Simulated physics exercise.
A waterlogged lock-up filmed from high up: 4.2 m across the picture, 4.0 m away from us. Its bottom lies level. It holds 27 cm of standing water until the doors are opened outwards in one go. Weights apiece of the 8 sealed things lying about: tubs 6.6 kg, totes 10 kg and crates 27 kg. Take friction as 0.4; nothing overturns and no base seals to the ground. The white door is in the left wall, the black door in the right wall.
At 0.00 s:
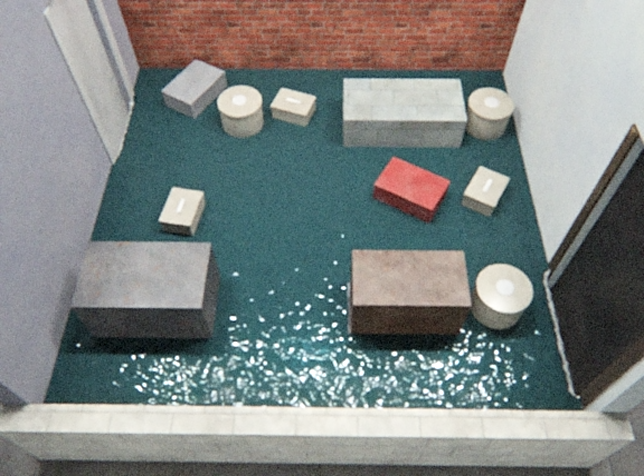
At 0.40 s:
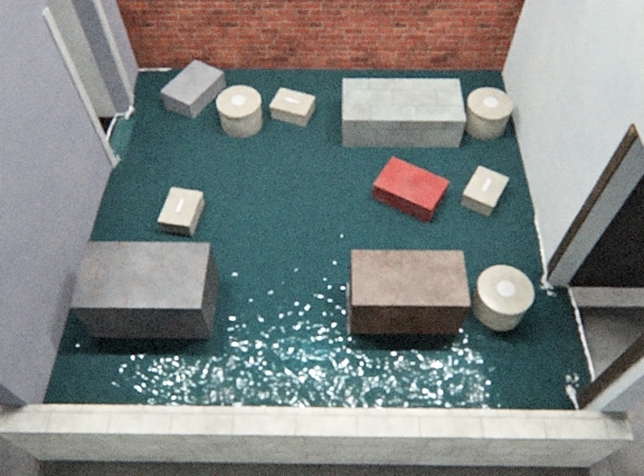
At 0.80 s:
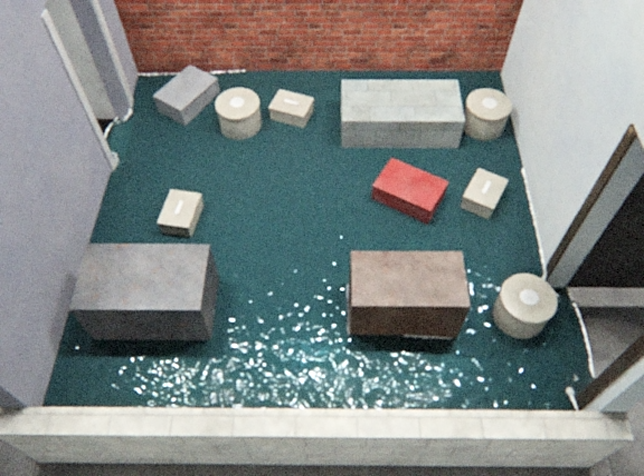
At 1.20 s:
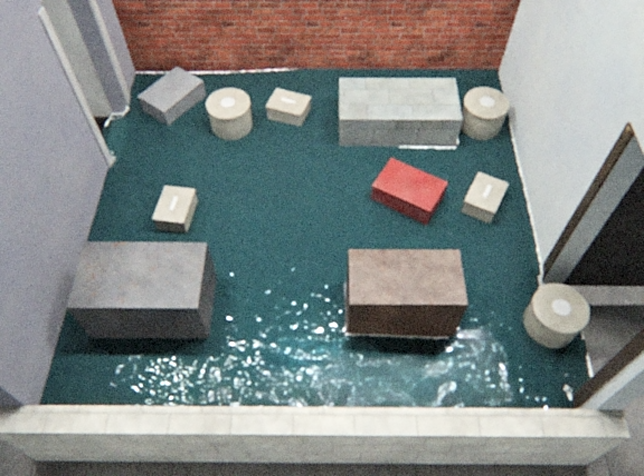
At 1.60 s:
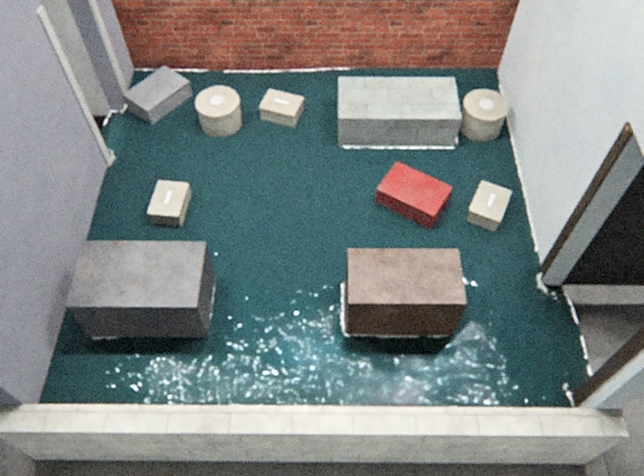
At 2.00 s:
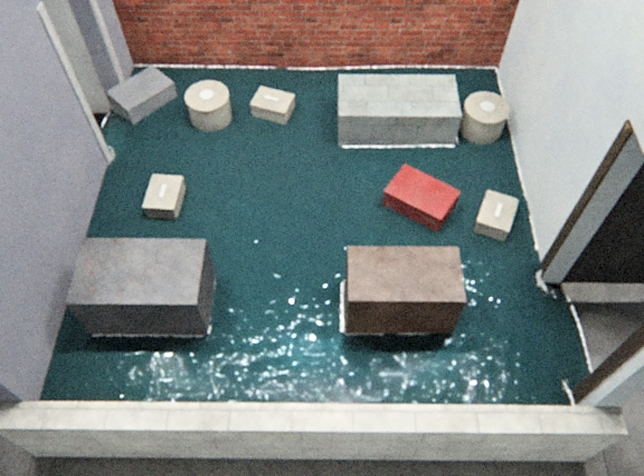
Water covers the floor of a walled lock-up as the white door at left and the black door at right open. A pale round tote near the right doorway drifts right and leaves through it, then other small floating containers shift, those at upper left moving left and the red crate edging right.
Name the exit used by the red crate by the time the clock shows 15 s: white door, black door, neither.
Red crate: Black door.
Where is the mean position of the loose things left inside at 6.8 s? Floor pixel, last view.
Near (398, 211).
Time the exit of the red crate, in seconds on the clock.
At about 7.5 s.
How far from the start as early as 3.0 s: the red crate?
About 40 cm.
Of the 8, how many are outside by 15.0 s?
By then 8.
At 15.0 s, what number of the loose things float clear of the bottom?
At that moment 0.
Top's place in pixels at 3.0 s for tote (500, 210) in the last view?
Near (523, 256).
After 3.0 s the red crate is near (436, 204), 0.4 m from its start, afloat; 2 of 8 are out; 6 afloat.
After 6.8 s the red crate is near (529, 293), 1.5 m from its start, afloat; 5 of 8 are out; 3 afloat.
After 11.0 s the red crate has gone out by the black door; 8 of 8 are out; 0 afloat.
After 15.0 s the red crate has gone out by the black door; 8 of 8 are out; 0 afloat.
